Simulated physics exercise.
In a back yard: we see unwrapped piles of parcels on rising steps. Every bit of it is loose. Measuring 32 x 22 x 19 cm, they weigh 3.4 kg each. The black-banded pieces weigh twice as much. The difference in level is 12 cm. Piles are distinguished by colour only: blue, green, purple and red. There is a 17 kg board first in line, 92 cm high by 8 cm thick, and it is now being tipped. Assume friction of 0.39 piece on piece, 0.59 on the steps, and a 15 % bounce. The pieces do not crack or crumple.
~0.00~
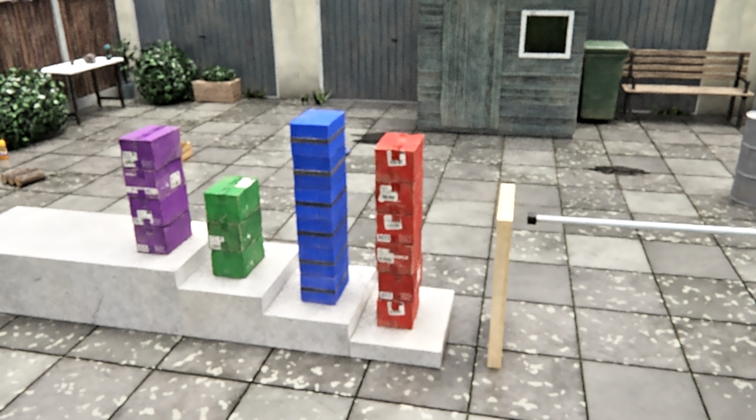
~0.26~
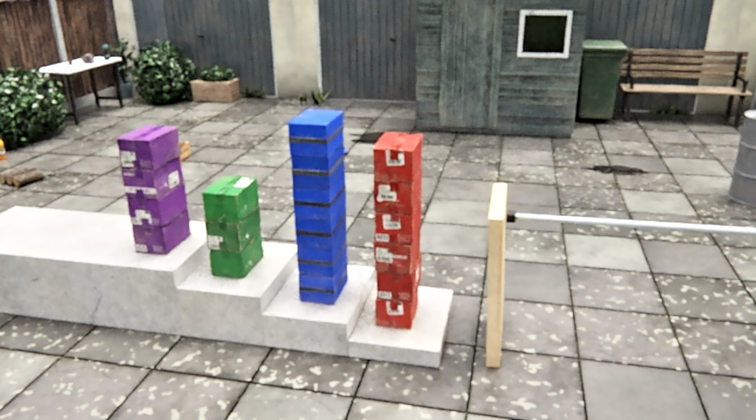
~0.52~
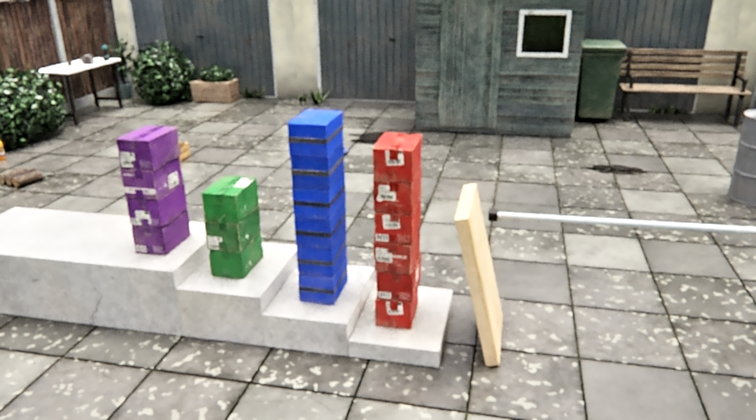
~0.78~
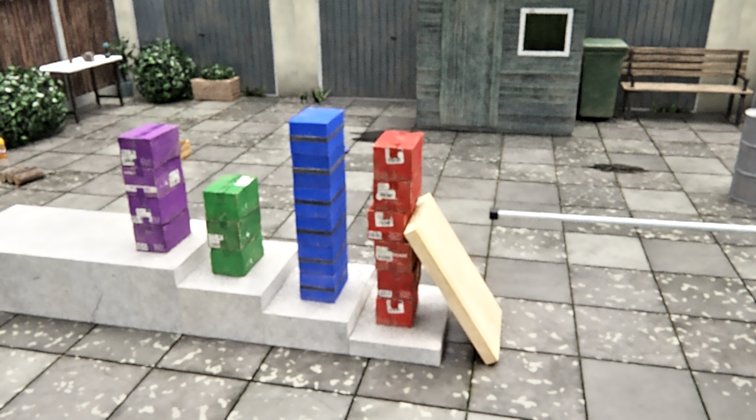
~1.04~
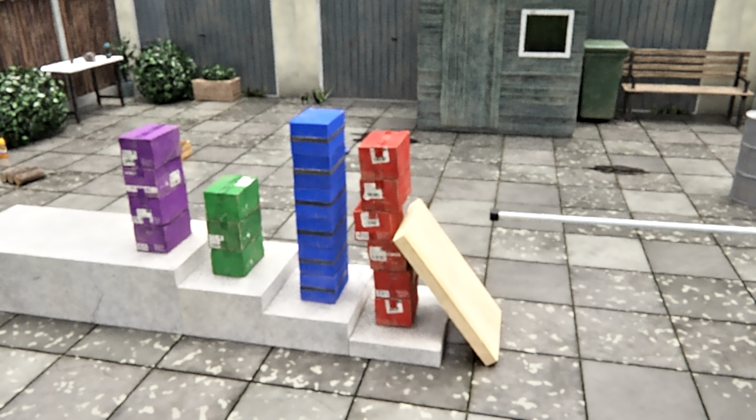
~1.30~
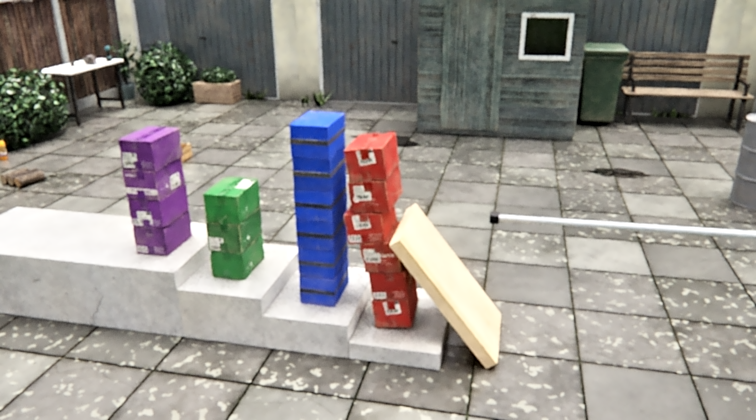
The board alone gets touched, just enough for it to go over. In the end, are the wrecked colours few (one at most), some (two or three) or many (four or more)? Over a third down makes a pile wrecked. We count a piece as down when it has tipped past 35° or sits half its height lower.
Few.
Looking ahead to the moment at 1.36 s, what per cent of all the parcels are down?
It's 0 percent at that point.
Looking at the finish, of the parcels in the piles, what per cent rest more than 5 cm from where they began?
The shifted ones make up 25 per cent.
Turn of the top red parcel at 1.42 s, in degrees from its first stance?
Some 10 degrees.
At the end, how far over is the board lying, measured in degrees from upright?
Roughly 40° from upright.
After 1.36 s, board 39° from upright; none of the 19 parcels down, 6 disturbed; top red parcel leaning 9°.
After 1.42 s, board 39° from upright; none of the 19 parcels down, 6 disturbed; top red parcel leaning 10°.
After 1.50 s, board 40° from upright; none of the 19 parcels down, 6 disturbed; top red parcel leaning 12°.
After 1.62 s, board 41° from upright; none of the 19 parcels down, 7 disturbed; top red parcel leaning 13°; top blue parcel shifted 23 mm.
At rest (2.0 s), board 42° from upright; none of the 19 parcels down, 9 disturbed; top red parcel leaning 13°; top blue parcel shifted 31 mm. No coloured pile is wrecked. As the last picture would show them, middles, top red parcel near (355, 157), top blue parcel near (313, 134).
